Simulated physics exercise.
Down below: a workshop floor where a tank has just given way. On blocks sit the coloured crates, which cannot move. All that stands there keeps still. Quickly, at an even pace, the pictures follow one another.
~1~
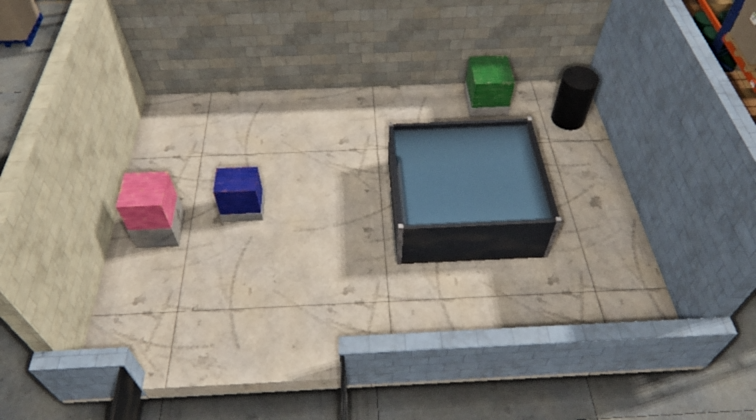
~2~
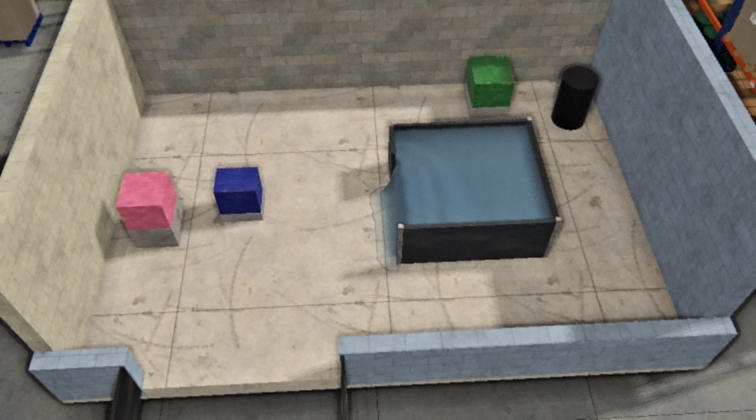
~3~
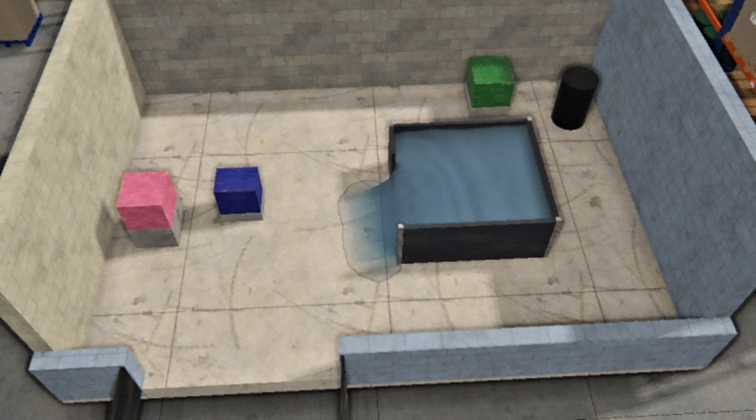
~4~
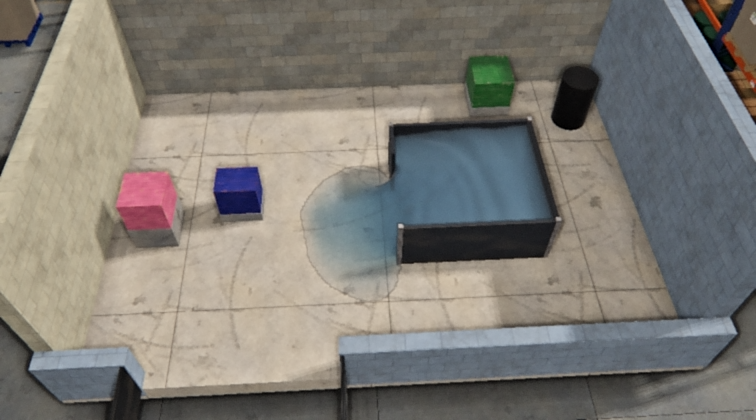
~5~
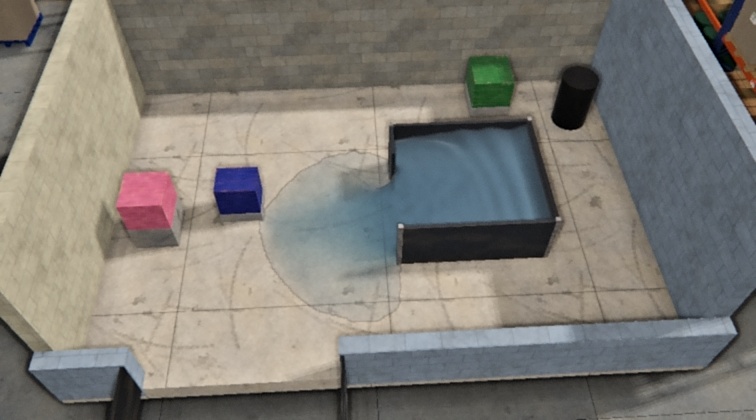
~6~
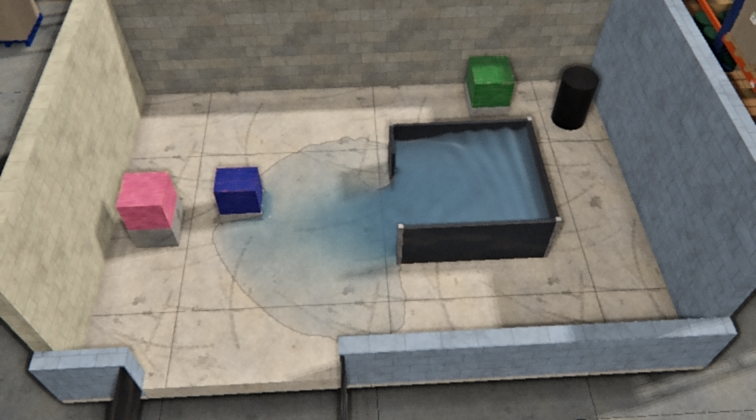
On a workshop floor, water pours from an open tank and spreads left among still crates.
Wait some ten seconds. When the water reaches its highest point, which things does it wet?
In the end the green crate is missed by the water. The pink crate is missed by the water. The blue crate is reached by the water.
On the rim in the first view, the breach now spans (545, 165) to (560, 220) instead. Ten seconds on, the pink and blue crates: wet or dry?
As it turns out, the pink crate is left untouched, and the blue crate is left untouched.
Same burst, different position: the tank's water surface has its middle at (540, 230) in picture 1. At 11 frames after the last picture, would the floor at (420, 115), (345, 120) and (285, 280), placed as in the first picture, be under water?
Untouched, untouched, submerged.
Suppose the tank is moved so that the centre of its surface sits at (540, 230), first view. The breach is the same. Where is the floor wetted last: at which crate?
Answer: The green-painted one.
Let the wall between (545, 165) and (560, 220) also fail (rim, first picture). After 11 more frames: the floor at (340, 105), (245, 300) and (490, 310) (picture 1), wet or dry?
Spared, then spared, then sodden.
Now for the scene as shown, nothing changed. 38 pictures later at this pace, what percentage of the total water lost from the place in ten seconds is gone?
Roughly 65 per cent.
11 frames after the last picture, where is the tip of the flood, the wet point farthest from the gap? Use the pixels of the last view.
Around (146, 98).
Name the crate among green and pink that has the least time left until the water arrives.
The answer is the one in pink.
A moment on, water covers 40 % of the floor; the green crate not reached, the pink crate water round its plinth, the blue crate water round its plinth.
Next, water covers 50 % of the floor; the green crate not reached, the pink crate water round its plinth, the blue crate water round its plinth.
Then, water covers 50 % of the floor; the green crate not reached, the pink crate water round its plinth, the blue crate water round its plinth.
Later, water covers 60 % of the floor; the green crate water round its plinth, the pink crate water round its plinth, the blue crate water round its plinth.
In the end, water covers 80 % of the floor; the green crate stayed above the water, the pink crate stayed above the water, the blue crate was topped.
